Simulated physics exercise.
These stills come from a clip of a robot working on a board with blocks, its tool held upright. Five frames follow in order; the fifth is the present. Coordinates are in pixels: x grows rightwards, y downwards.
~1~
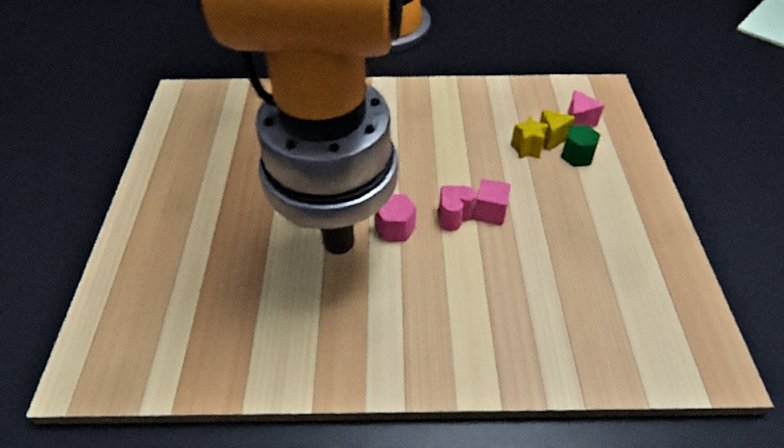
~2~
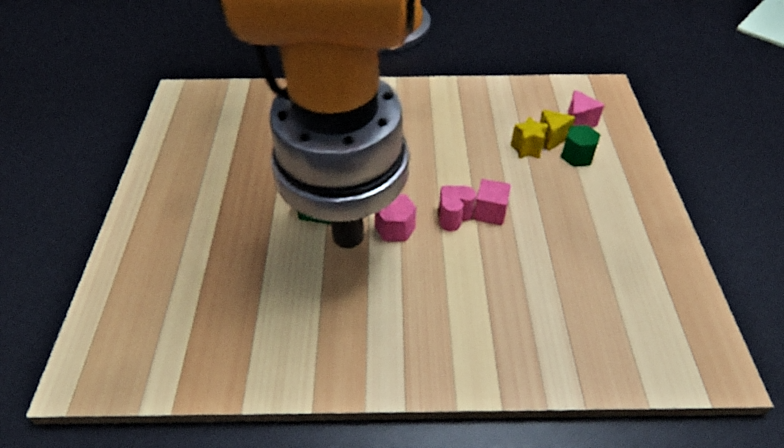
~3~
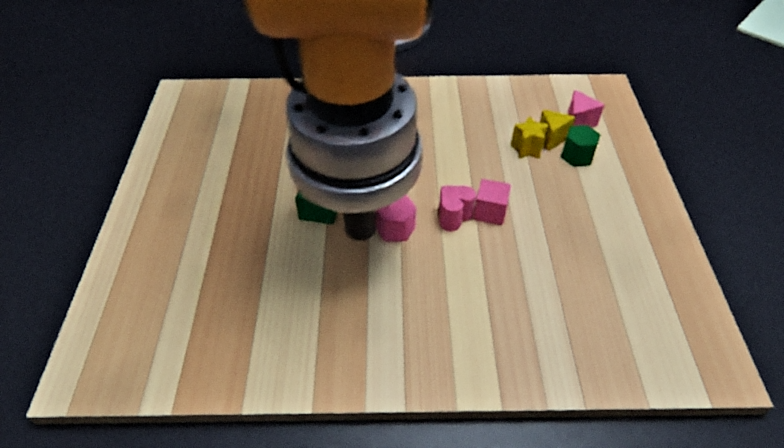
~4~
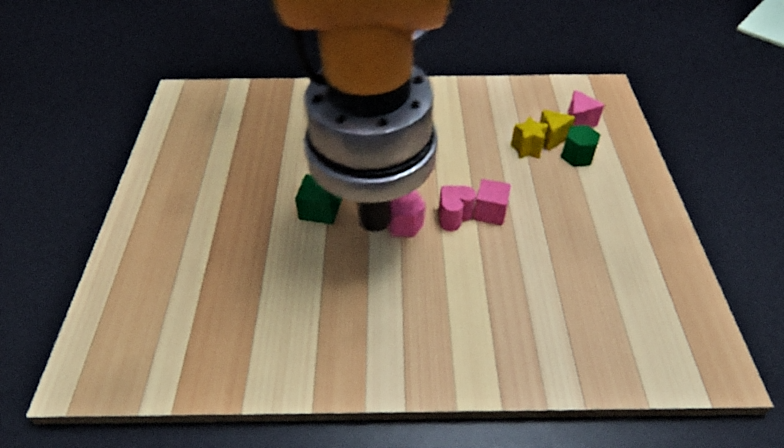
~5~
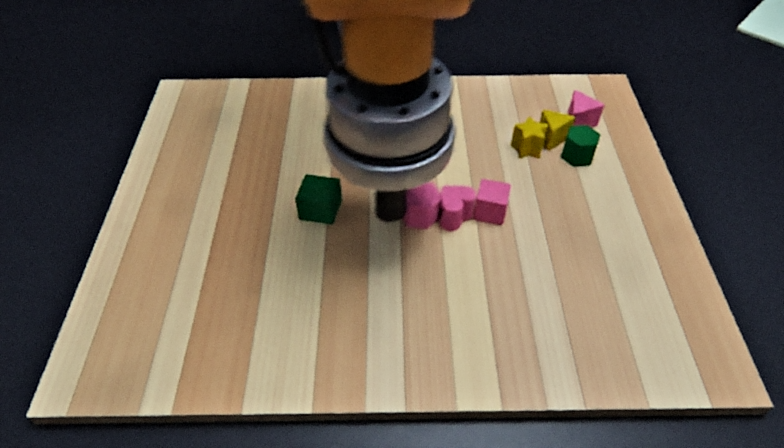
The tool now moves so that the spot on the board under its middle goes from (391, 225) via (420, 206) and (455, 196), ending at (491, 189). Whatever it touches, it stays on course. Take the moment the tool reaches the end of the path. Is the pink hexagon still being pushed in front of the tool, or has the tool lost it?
It rides in front to the end.
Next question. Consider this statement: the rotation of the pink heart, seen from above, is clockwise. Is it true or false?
The claim holds.
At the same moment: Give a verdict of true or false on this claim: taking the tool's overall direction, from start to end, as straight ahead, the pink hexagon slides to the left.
Answer: True.
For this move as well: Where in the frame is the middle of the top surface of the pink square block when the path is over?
About (515, 193).
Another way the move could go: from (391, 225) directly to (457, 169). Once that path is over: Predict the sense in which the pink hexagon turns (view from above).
Viewed from above: Clockwise.
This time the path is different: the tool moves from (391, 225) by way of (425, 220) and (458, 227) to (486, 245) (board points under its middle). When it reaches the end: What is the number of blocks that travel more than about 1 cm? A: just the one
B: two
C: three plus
Option C.
On the path given first. One third of the way, tool (421, 193); pink hexagon (451, 175); pink heart (475, 193), turned 40° clockwise; pink square block (511, 193), turned 30° anticlockwise.
Two thirds of the way, tool (457, 182); pink hexagon (484, 163); pink heart (481, 194), turned 55° clockwise; pink square block (515, 193), turned 35° anticlockwise.
At the end, tool (493, 176); green square block still; pink hexagon (514, 151), turned 35° anticlockwise; pink heart (482, 194), turned 70° clockwise; pink square block (515, 193), turned 35° anticlockwise.
